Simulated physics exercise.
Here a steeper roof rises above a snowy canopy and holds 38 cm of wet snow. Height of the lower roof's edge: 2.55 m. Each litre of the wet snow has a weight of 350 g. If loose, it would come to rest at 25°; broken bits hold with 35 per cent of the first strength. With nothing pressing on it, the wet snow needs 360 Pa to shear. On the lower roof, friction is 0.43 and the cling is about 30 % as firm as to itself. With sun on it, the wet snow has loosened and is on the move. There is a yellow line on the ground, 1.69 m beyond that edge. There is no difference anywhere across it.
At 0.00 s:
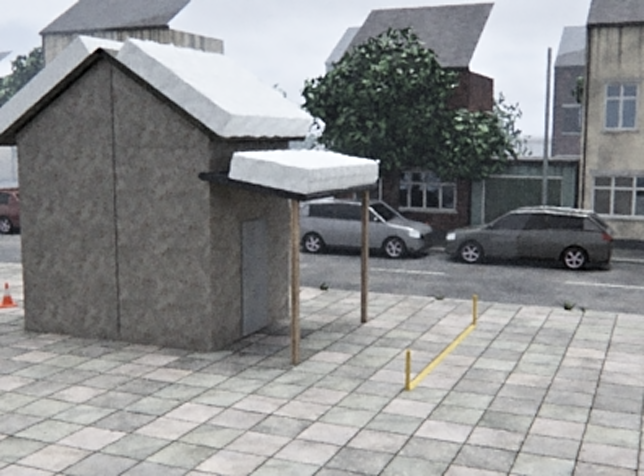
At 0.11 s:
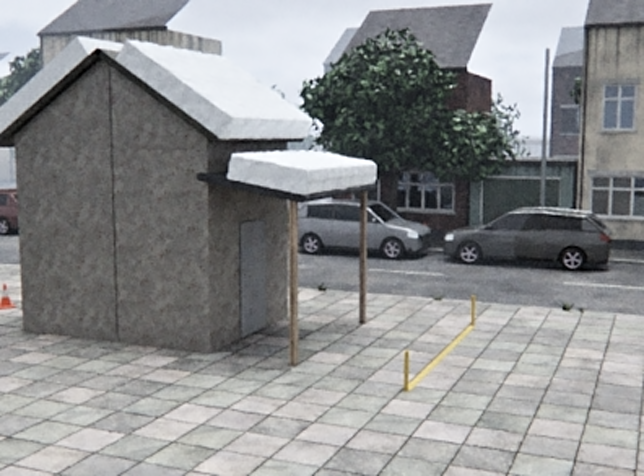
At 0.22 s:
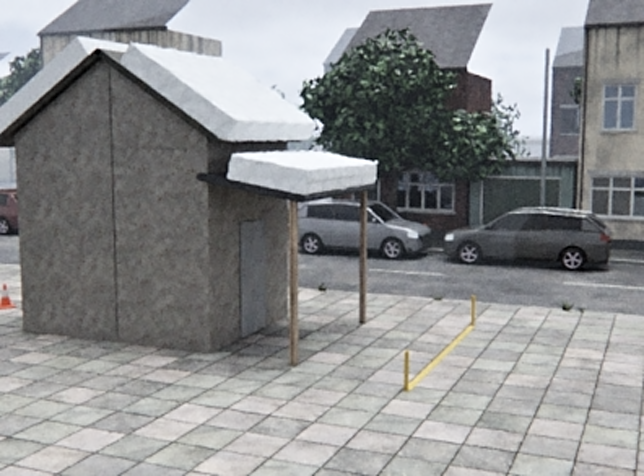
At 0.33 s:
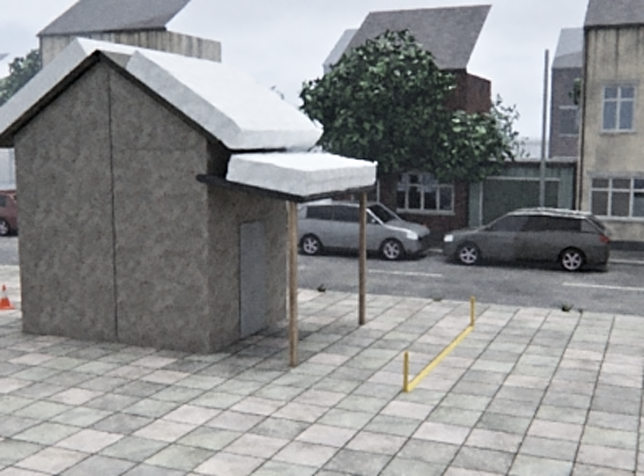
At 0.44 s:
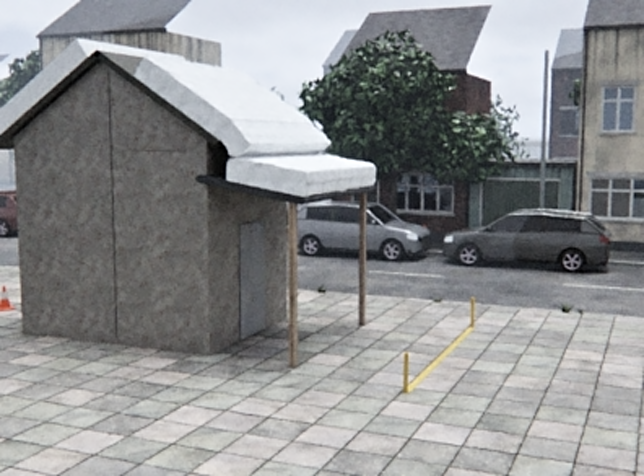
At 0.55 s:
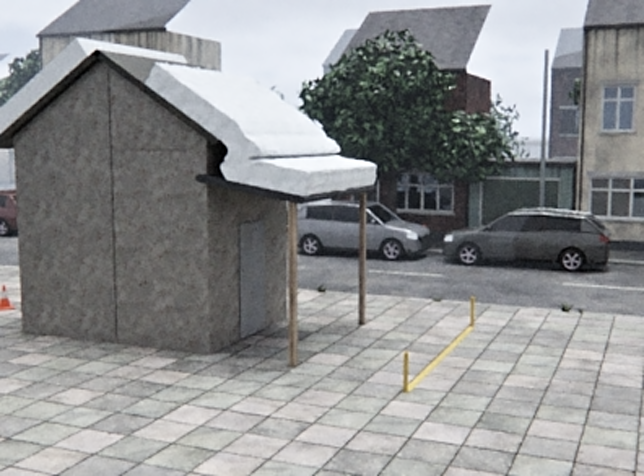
A small grey building with thick snow sliding slowly down its upper roof onto the snowy canopy below, beside a paved street.
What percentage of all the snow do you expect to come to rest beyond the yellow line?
Roughly 29 % of it.
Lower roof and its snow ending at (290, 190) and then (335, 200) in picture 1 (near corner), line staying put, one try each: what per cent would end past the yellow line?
The first try gives 35 percent and the second gives 18 percent.
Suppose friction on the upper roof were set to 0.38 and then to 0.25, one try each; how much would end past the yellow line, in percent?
About 7 % in the first try and about 20 % in the second.
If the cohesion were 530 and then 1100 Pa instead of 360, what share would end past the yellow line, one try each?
In order: Around 20 % and around 4 %.
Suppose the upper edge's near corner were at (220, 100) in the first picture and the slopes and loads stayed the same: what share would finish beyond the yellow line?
Share past the line: About 45 %.
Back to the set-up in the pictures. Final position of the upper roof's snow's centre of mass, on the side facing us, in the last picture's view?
Near face, approx. (382, 314).
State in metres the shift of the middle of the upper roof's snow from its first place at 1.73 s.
3.6 m.
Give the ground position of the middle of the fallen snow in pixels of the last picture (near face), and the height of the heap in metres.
Middle around (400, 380); height roughly 0.3 m.
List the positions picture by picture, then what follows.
In the first picture, foremost bit of the wet snow at (221, 114).
In the second picture, foremost bit of the wet snow at (221, 116), its middle shifted 3.1 cm, 1 % of it past the upper edge, in one piece.
In the third picture, foremost bit of the wet snow at (225, 133), its middle shifted 12 cm, 5 % of it past the upper edge, in one piece.
In the fourth picture, foremost bit of the wet snow at (231, 125), its middle shifted 25 cm, 12 % of it past the upper edge, in one piece.
In the fifth picture, foremost bit of the wet snow at (241, 139), its middle shifted 45 cm, 21 % of it past the upper edge, in one piece.
In the sixth picture, foremost bit of the wet snow at (252, 145), its middle shifted 67 cm, 32 % of it past the upper edge, in one piece.
After 1.09 s, none is below the lower edge and 0 % is past the line.
After 1.73 s, 49 % is below the lower edge and 5 % is past the line.
After 2.36 s, 65 % is below the lower edge and 28 % is past the line.
After 3.00 s, 66 % is below the lower edge and 29 % is past the line.
After 3.30 s, 66 % is below the lower edge and 29 % is past the line.
